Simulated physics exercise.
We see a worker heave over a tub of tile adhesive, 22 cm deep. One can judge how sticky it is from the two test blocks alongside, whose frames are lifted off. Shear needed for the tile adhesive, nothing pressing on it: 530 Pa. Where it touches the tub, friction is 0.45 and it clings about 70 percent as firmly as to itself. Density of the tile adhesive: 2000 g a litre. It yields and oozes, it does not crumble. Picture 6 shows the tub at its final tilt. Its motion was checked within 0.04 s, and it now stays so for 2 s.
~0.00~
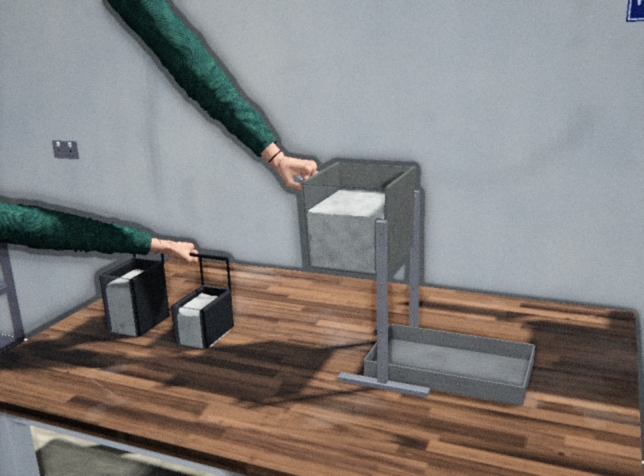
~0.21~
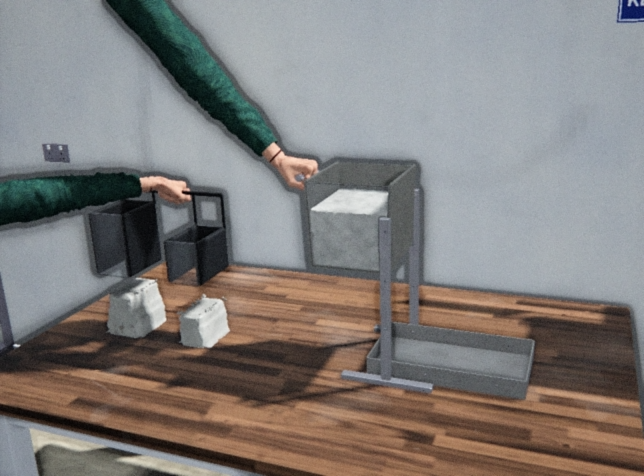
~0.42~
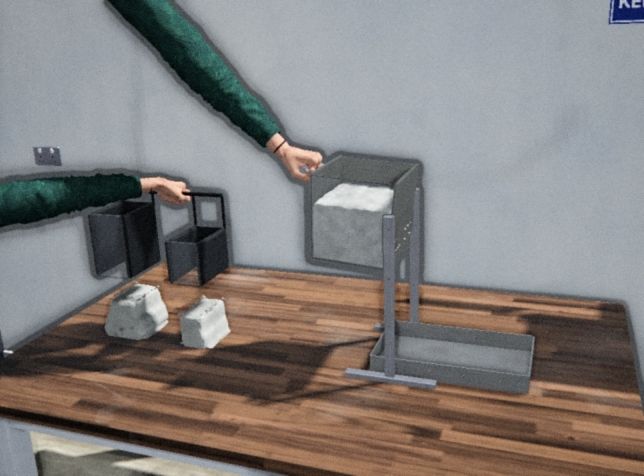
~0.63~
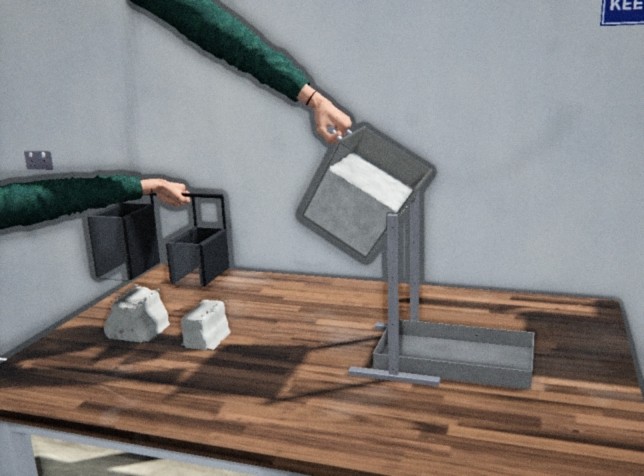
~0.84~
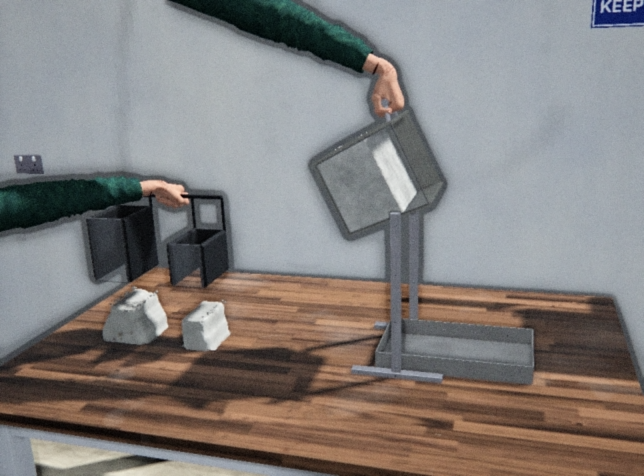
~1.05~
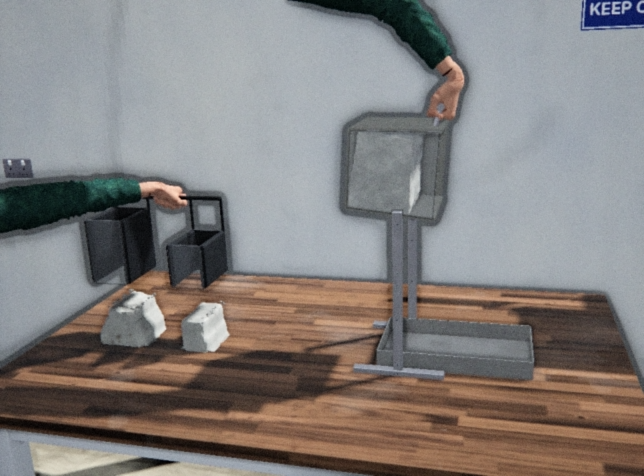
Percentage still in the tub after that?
Some 56 %.
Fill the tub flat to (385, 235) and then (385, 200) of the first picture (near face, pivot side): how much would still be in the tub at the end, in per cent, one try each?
Roughly 70 per cent, then roughly 45 per cent.
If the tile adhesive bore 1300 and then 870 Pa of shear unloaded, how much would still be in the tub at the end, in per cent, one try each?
Roughly 100 % followed by roughly 95 %.
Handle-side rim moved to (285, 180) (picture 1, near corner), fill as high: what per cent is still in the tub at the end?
Roughly 45 %.
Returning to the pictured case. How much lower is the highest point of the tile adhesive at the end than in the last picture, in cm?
Roughly 10 cm.
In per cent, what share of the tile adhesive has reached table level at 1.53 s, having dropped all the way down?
Near 0 %.
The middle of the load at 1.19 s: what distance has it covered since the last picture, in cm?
Something like 5 cm, I'd say.
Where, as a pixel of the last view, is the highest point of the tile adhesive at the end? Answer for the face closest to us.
Highest point: Approx. (370, 175).
By 1.19 s, the tub is at 94 degrees and holds 100 %.
By 1.36 s, the tub is at 94 degrees and holds 72 %.
By 1.53 s, the tub is at 94 degrees and holds 62 %.
By 1.70 s, the tub is at 94 degrees and holds 57 %.
By 3.05 s, at the end, the tub is at 94 degrees and holds 56 %.
